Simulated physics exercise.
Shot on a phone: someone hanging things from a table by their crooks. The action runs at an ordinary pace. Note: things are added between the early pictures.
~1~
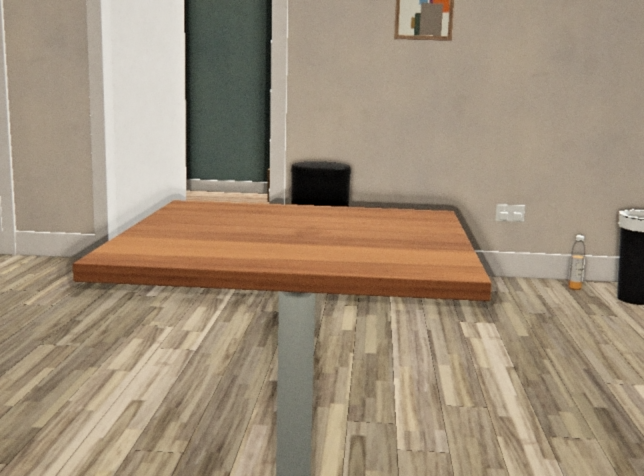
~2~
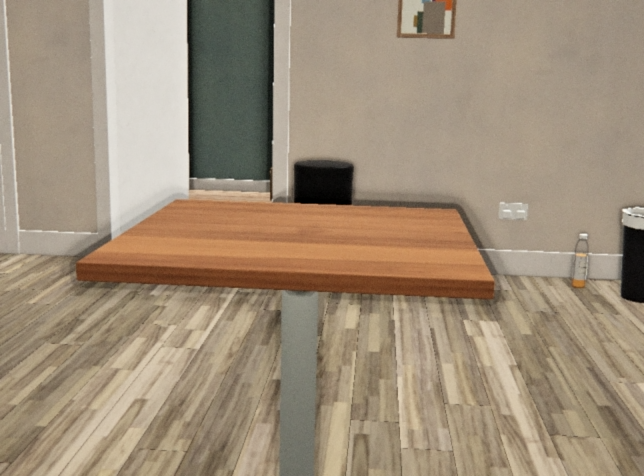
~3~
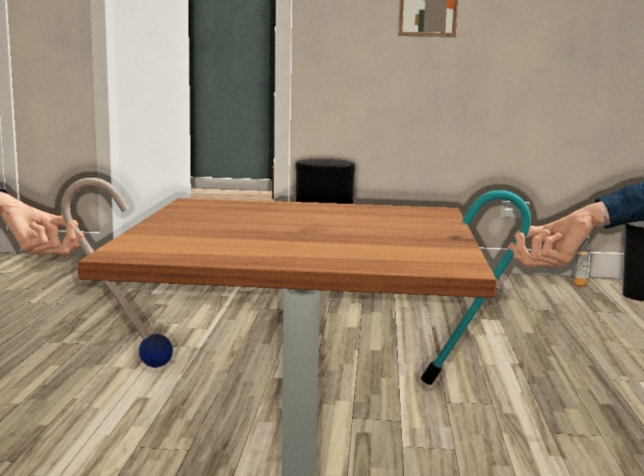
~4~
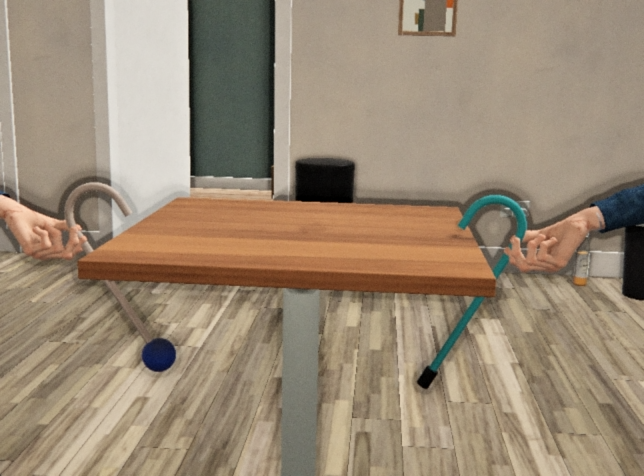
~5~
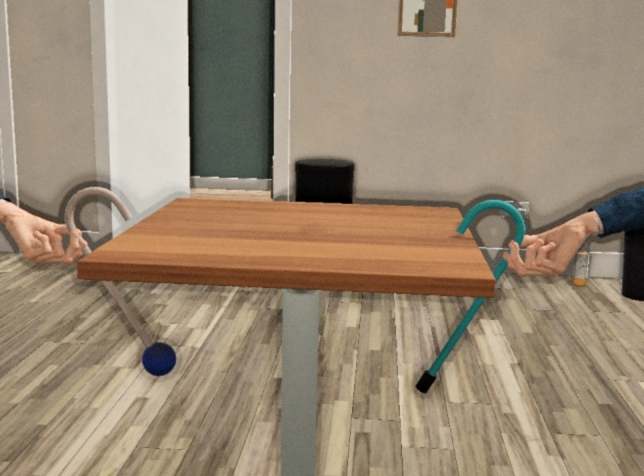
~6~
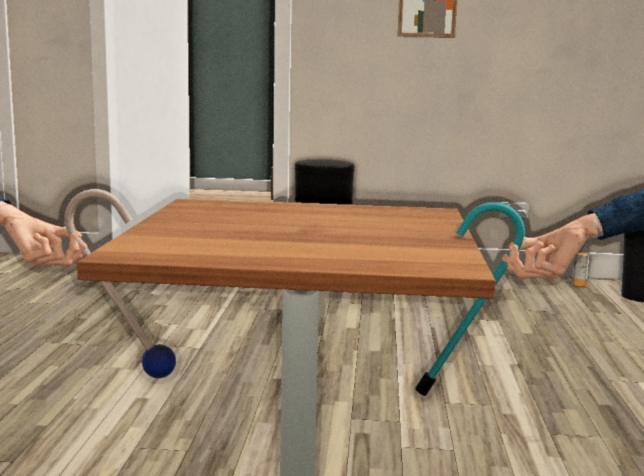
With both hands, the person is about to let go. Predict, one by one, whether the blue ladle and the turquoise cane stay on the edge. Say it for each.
As I see it, the blue ladle goes down; the turquoise cane stays up.
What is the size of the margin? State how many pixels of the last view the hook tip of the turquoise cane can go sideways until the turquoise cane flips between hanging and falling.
Shift: Approx. 12 px, direction right.
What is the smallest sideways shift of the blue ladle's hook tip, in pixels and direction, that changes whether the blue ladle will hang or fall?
Shift it right by roughly 8 pixels.
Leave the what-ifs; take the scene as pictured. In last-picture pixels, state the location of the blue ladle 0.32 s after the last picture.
It ends up somewhere around (136, 462).
Then, 0.32 s on from there, blue ladle on its way down near (136, 462); turquoise cane at rest near (454, 296).
Then, 0.48 s on from there, blue ladle on its way down; turquoise cane at rest near (456, 296).
In the end, the blue ladle slips off; the turquoise cane hangs from the table, near (453, 296).
